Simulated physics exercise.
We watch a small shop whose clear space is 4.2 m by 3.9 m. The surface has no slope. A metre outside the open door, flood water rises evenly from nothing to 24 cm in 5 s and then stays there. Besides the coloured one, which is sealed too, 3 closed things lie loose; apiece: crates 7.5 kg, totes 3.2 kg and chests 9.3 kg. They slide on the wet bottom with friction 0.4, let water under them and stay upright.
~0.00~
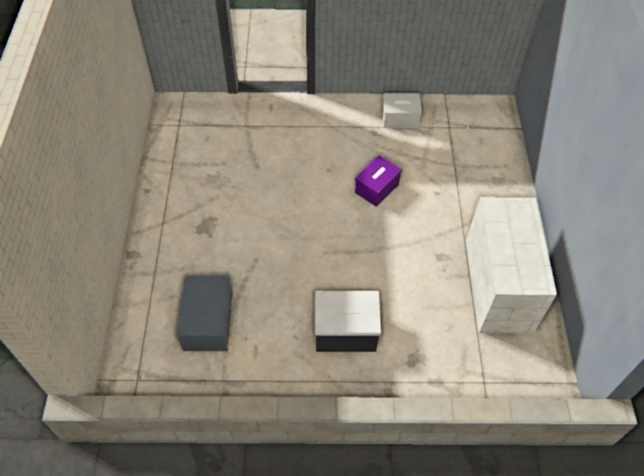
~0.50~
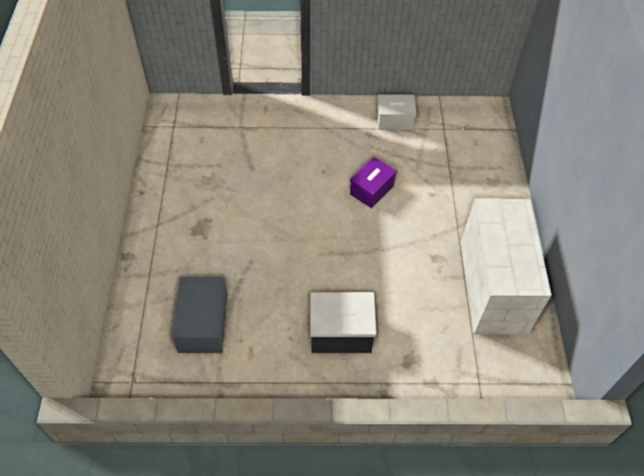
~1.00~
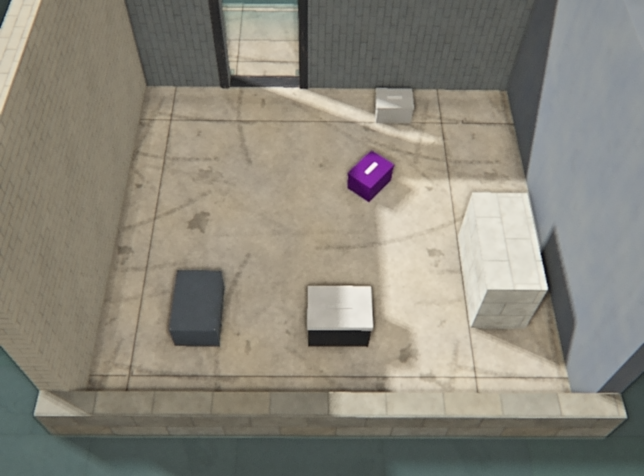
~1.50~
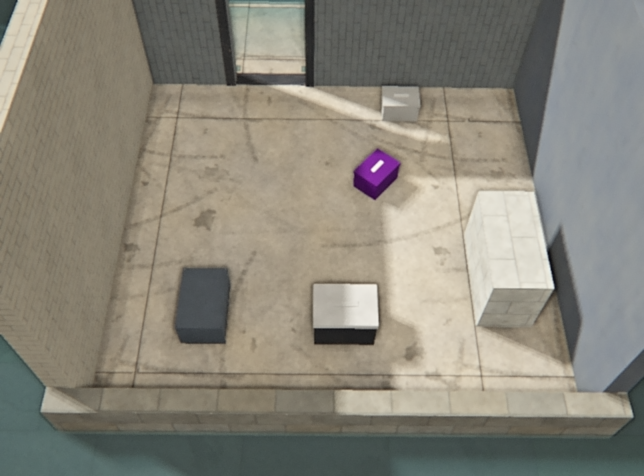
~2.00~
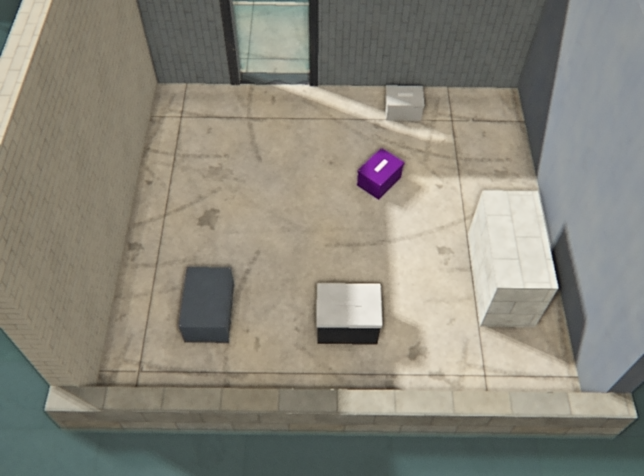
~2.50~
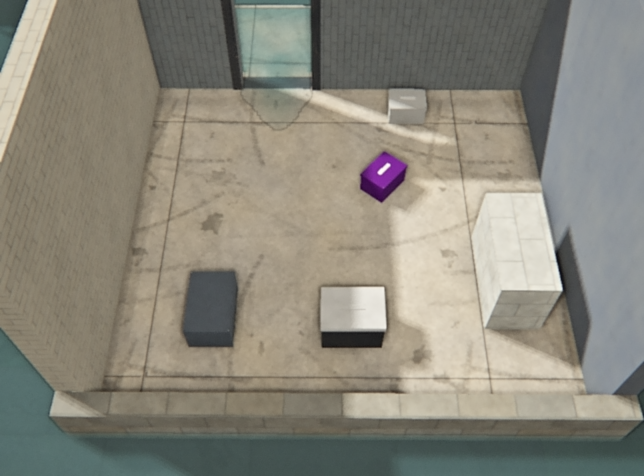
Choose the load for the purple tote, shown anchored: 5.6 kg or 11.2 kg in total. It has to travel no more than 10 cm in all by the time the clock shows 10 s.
For it, only the higher weight holds it.
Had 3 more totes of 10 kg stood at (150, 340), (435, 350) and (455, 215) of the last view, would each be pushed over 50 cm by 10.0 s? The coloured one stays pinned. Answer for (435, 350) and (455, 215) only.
In turn: Less, under.
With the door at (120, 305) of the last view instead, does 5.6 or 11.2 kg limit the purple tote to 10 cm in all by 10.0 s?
In that case only the higher weight holds it.
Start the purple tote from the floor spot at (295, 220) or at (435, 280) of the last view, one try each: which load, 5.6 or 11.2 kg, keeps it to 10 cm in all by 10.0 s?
In turn: Neither holds; only the larger holds.
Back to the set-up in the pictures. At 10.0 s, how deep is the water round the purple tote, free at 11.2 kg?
About 4 cm.
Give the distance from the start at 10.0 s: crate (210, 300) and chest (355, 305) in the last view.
In that order: 80 cm, 150 cm.
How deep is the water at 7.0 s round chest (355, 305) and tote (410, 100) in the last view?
Roughly 4 and 1 cm.
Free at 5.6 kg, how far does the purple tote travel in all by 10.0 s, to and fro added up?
Some 60 cm in all.
After 3.5 s the purple tote would be 0 cm from its start with 5.6 kg and 0 cm from its start with 11.2 kg; 0 cm of water round it then.
After 4.5 s the purple tote would be 0 cm from its start with 5.6 kg and 0 cm from its start with 11.2 kg; 2 cm of water round it then.
After 7.0 s the purple tote would be 40 cm from its start with 5.6 kg and 0 cm from its start with 11.2 kg; 3 cm of water round it then.
After 10.0 s the purple tote would be 58 cm from its start with 5.6 kg and 0 cm from its start with 11.2 kg; 4 cm of water round it then.
